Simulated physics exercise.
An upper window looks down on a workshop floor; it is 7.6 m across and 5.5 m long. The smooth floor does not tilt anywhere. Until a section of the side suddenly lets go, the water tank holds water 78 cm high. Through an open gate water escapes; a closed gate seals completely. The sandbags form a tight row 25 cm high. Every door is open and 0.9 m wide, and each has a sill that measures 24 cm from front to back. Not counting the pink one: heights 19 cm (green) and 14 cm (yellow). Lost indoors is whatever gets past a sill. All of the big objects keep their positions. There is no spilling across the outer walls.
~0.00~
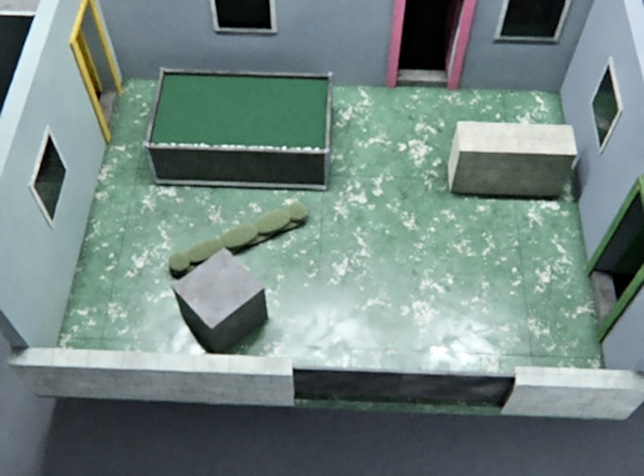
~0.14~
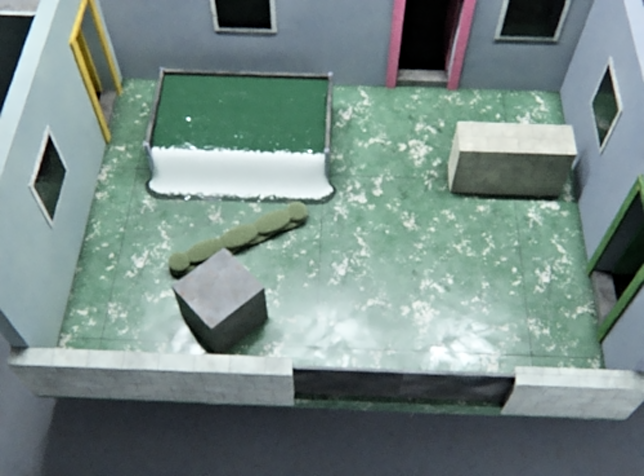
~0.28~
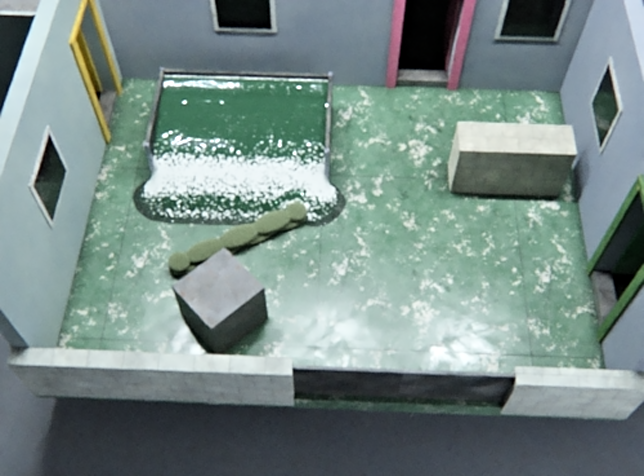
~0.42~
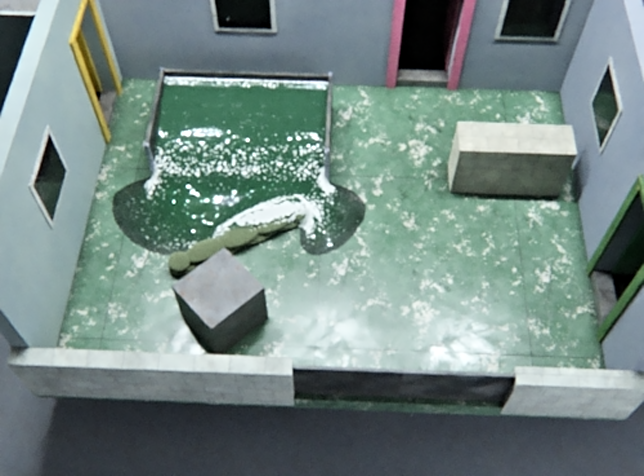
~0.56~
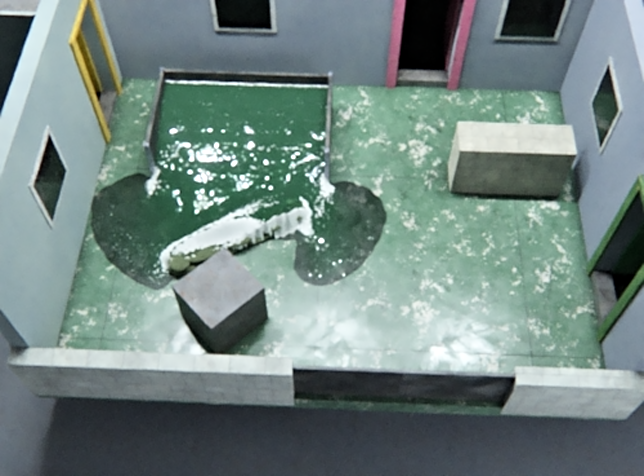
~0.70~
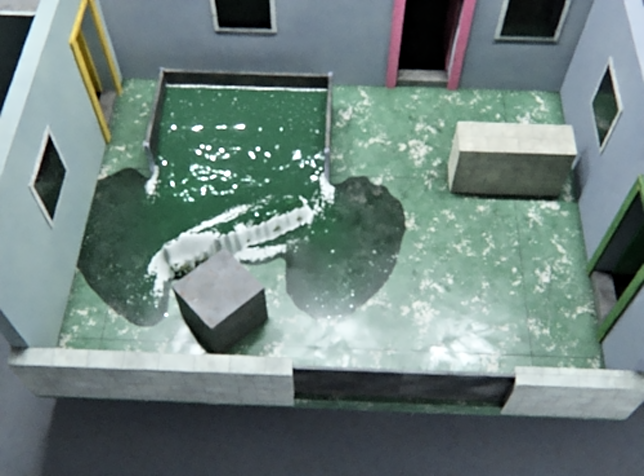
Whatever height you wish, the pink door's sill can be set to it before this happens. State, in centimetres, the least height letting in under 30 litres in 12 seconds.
It is roughly 6 cm.
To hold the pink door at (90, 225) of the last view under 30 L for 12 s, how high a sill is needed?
About 25 cm.
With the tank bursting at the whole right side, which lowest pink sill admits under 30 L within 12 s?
If so: Around 18 cm.
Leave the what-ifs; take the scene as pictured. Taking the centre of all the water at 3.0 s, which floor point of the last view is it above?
(240, 258).
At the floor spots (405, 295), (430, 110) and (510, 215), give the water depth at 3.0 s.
Close to 2, 0 and 2 cm deep.
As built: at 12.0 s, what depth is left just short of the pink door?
You'd measure close to 7.0 cm there.
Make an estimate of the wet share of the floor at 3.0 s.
Approximately 70 % of the floor.
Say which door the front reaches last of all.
Answer: Pink door.
After 1.4 s water covers 45 % of the floor, deepest (62 cm) near (51, 372); it has not reached the pink door.
After 3.0 s water covers 70 % of the floor, deepest (50 cm) near (209, 378); it has not reached the pink door.
After 12.0 s water covers 95 % of the floor, deepest (14 cm) near (311, 217); 7 cm at the pink door, 0 litres in over its 17 cm sill.
At the pink door as built, the water arrived by 6.2 s and peaked near 11 cm at 10.4 s.
Run again over the same 12 s with other heights there, 44 litres in over 5 cm, 18 litres over 7 cm. The limit of 30 litres is kept from about 6 cm up.
